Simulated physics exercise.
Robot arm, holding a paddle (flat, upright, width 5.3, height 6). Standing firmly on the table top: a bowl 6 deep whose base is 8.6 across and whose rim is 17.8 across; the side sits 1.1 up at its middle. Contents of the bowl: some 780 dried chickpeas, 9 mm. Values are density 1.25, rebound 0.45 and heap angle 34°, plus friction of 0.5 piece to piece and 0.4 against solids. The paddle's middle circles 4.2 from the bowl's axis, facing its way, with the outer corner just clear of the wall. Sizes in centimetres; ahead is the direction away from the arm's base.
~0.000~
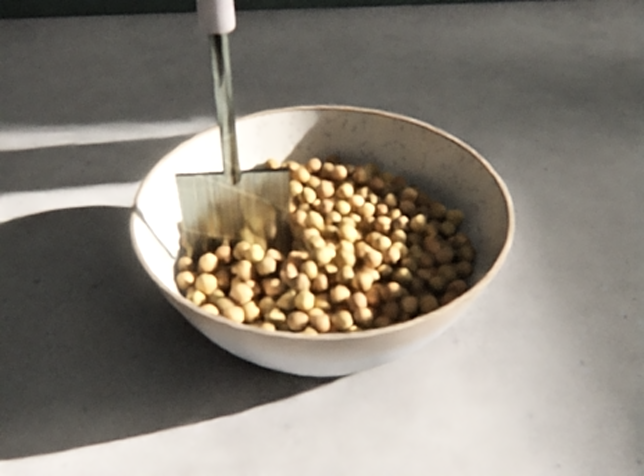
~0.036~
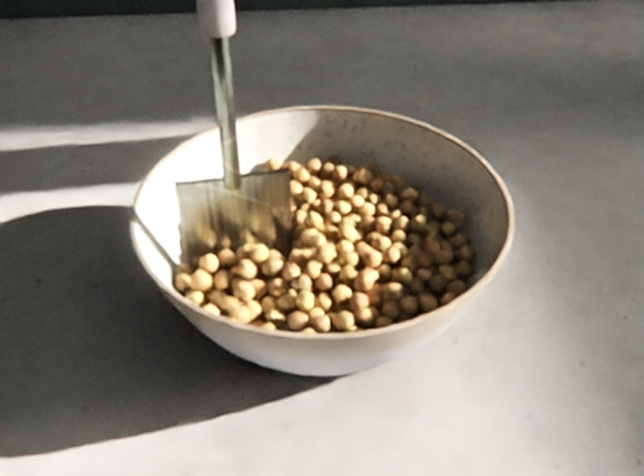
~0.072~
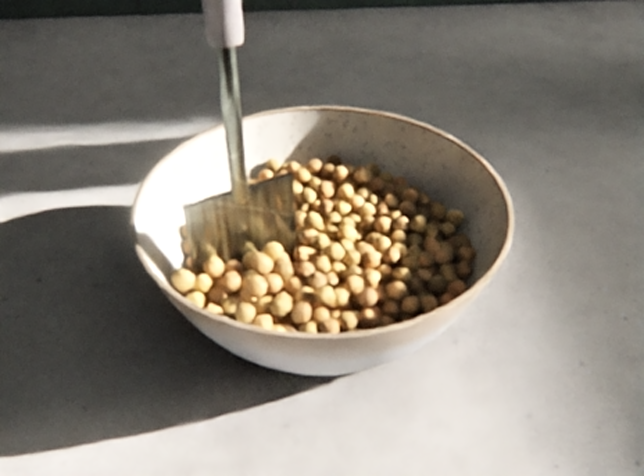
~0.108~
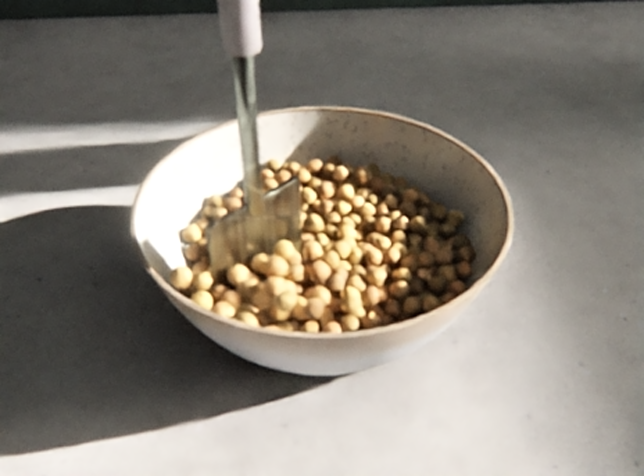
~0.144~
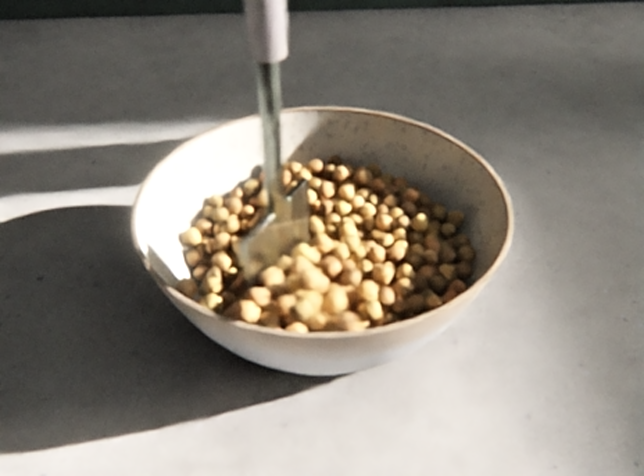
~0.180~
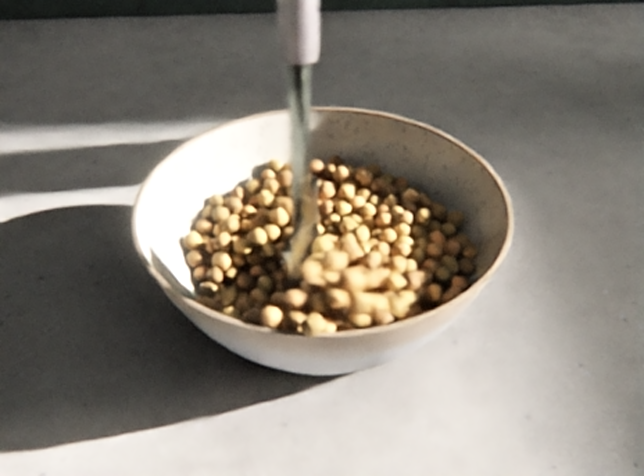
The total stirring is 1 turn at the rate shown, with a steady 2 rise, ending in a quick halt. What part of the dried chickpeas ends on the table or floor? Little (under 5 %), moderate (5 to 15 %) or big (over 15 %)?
Moderate.
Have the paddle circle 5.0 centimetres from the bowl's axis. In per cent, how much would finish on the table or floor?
Near 0 percent.
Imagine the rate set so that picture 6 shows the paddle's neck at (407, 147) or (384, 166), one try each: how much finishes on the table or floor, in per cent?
It comes to roughly 25 per cent and then 25 per cent.
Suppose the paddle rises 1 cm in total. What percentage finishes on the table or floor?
Estimate: Close to 15 %.
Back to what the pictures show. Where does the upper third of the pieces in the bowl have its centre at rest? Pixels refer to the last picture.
Near (269, 247).
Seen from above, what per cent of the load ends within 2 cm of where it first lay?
Around 45 in a hundred.
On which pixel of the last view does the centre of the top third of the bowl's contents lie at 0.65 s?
The centre is close to (254, 185).
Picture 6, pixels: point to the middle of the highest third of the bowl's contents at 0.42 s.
The upper third is centred close to (402, 184).
By 0.42 s, 185° round, highest piece 8 above the table; 765 in the bowl, 12 on the table or floor, 5 in flight or on the tool.
By 0.65 s, 295° round, highest piece 8 above the table; 715 in the bowl, 49 on the table or floor, 18 in flight or on the tool.
By 0.97 s, 0° round, highest piece 6 above the table; 703 in the bowl, 79 on the table or floor.
By 1.67 s, 0° round, highest piece 6 above the table; 703 in the bowl, 79 on the table or floor.
Final count, 703 in the bowl, 79 on the table or floor. That is 10 % on the table or floor.
